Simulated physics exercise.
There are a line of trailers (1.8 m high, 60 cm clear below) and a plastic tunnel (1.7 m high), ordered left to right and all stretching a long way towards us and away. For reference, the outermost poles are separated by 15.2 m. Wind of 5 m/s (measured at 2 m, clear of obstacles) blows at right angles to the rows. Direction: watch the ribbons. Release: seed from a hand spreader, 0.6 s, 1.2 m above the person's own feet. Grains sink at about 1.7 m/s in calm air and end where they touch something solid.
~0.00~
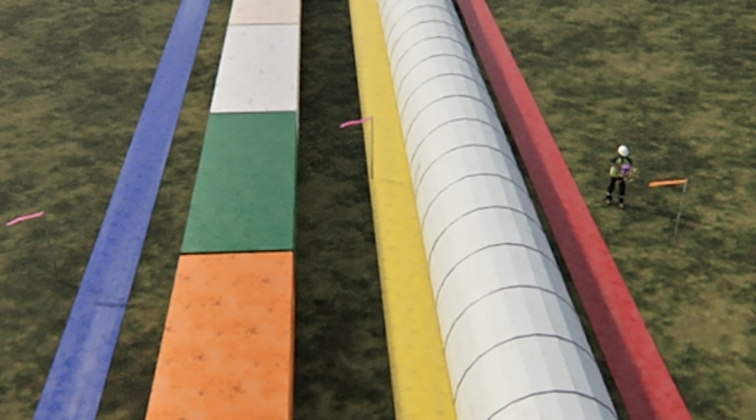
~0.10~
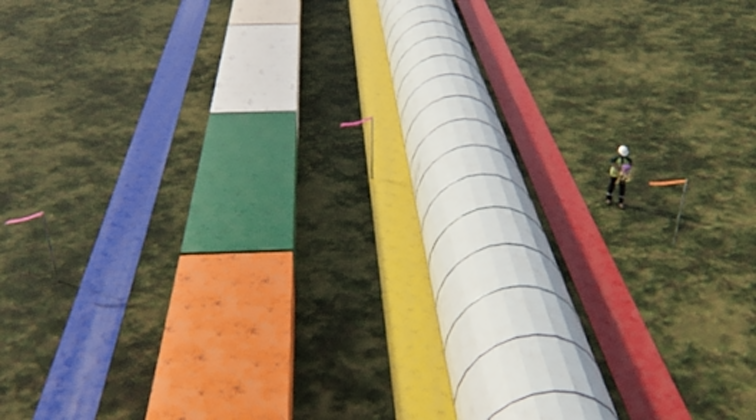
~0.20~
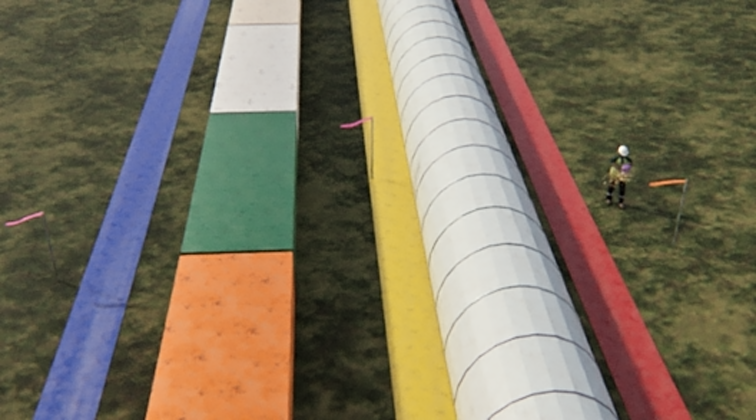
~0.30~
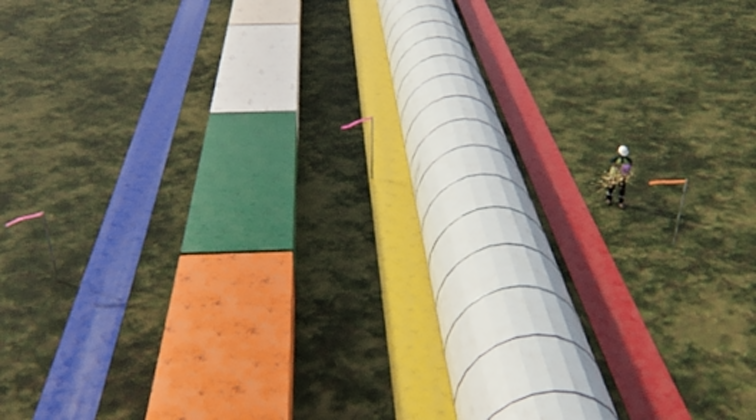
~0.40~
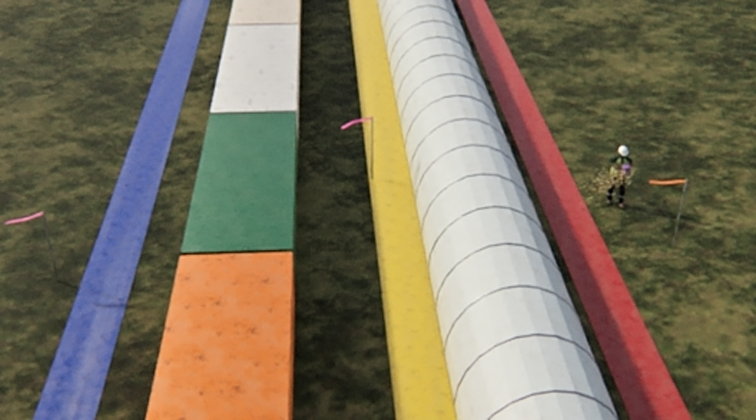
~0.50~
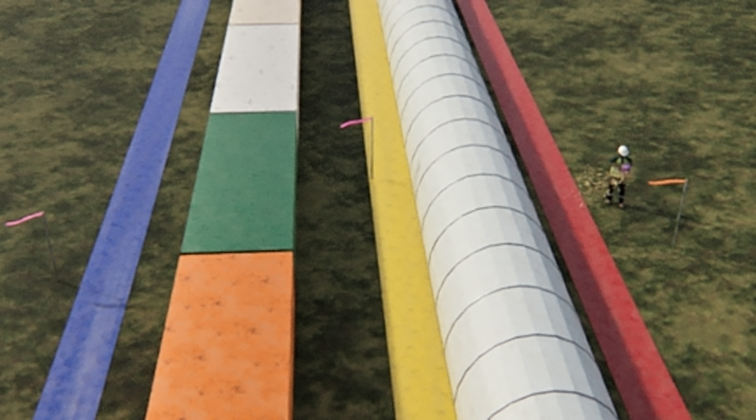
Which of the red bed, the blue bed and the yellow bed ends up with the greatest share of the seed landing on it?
The red one.
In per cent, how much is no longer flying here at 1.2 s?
35 per cent.
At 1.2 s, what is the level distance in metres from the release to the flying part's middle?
2.0 metres.
After 1.2 s, 0 % lies on the blue bed, 27 % on the red bed and 0 % on the yellow bed; 37 % has touched down or left; the middle of what still flies is 0.5 m above the low ground, near (556, 199).
After 2.0 s, 0 % lies on the blue bed, 48 % on the red bed and 0 % on the yellow bed; 94 % has touched down or left.
After 3.5 s, 0 % lies on the blue bed, 48 % on the red bed and 0 % on the yellow bed; 99 % has touched down or left.
After 8.0 s, 0 % lies on the blue bed, 48 % on the red bed and 1 % on the yellow bed; 100 % has touched down or left.
After 45.0 s, 0 % lies on the blue bed, 48 % on the red bed and 1 % on the yellow bed; 100 % has touched down or left.
